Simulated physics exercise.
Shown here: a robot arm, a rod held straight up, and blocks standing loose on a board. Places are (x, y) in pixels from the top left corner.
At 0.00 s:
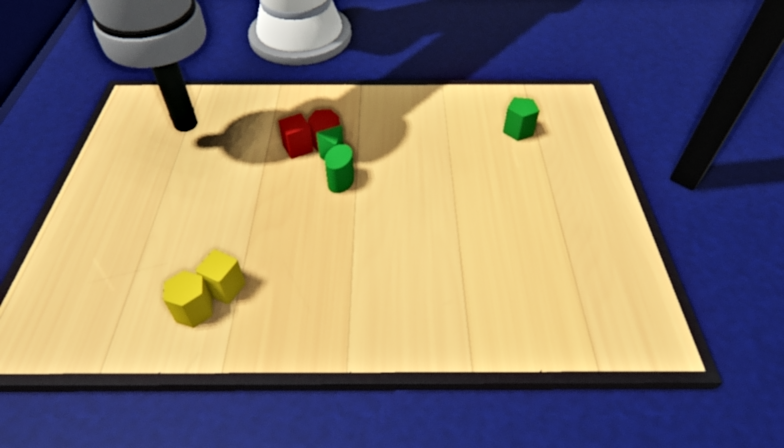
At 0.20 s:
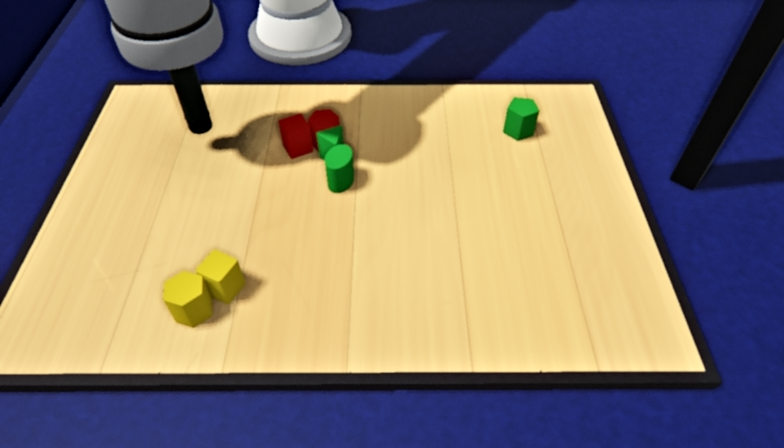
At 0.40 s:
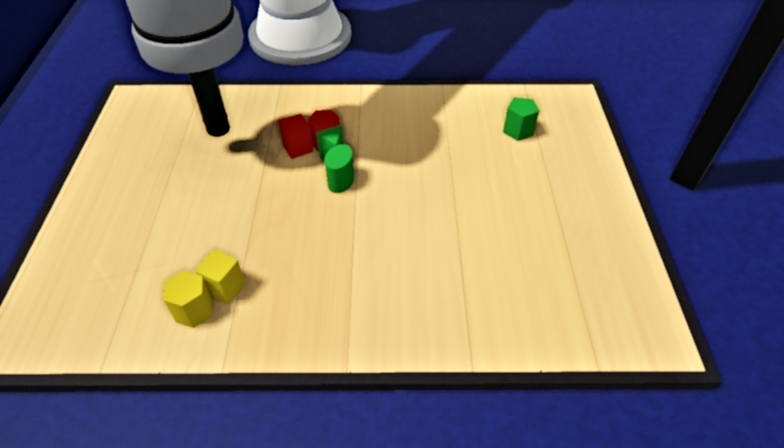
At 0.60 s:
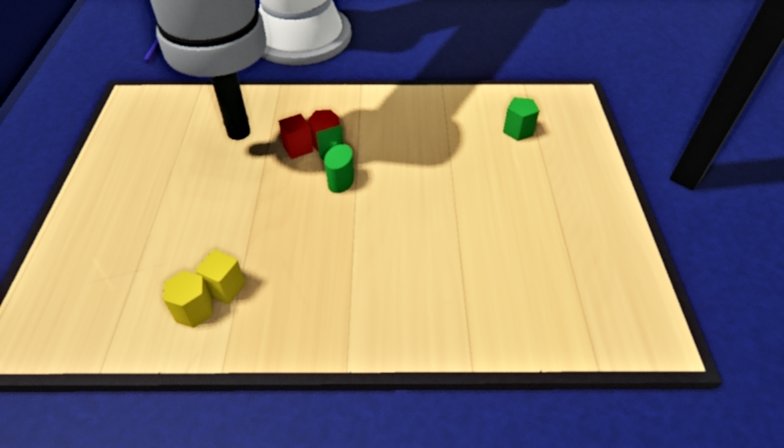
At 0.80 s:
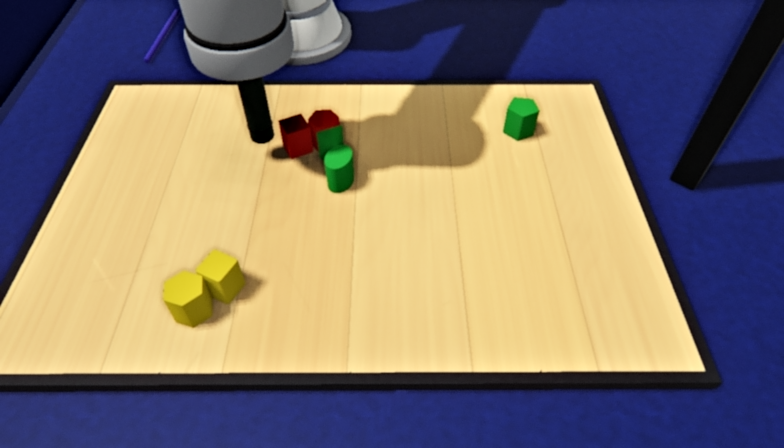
On a pale wooden board set on a blue surface, a robot arm holds a black rod upright at the upper left, with red, green and yellow blocks standing nearby. The rod moves steadily right toward the red square block, drawing close beside it, while all the blocks stay still.
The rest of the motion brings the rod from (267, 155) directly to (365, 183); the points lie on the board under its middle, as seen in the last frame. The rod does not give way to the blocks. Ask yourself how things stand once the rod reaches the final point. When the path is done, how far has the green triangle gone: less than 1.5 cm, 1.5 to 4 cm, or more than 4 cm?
I'd go with under 1.5 cm for this block.
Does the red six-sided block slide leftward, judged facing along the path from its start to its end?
Final answer: Yes.
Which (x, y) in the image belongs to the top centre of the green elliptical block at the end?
It ends at (374, 175).
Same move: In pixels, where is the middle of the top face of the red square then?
Pixel (312, 125).
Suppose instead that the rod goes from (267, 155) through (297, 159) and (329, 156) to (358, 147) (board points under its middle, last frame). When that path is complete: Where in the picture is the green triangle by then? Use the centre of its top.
Its top middle is near (372, 132).
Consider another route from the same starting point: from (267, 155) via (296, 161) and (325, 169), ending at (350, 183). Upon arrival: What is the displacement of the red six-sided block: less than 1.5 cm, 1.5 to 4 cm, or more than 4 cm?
Covers 1.5 to 4 cm.
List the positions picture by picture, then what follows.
In the first frame, rod's lower end (186, 126); red square (294, 123); red six-sided block (323, 118); green triangle (331, 134); green elliptical block (339, 156).
In the second frame, rod (201, 128); blocks still.
In the third frame, rod (219, 130); blocks still.
In the fourth frame, rod (239, 134); blocks still.
In the fifth frame, rod (263, 137); red square (294, 123); red six-sided block (323, 118); green triangle (331, 134); green elliptical block (339, 156).
The first path, step by step. One third of the way, rod (295, 147); red square (310, 125), turned 30° anticlockwise; red six-sided block (334, 114), turned 20° anticlockwise.
Two thirds of the way, rod (329, 156); red square (312, 125), turned 40° anticlockwise; red six-sided block (335, 113), turned 20° anticlockwise; green triangle (337, 134); green elliptical block (347, 160).
At the end, rod (364, 165); red square (312, 125), turned 40° anticlockwise; red six-sided block (335, 113), turned 20° anticlockwise; green triangle (338, 134), turned 15° anticlockwise; green elliptical block (374, 175), turned 60° clockwise.
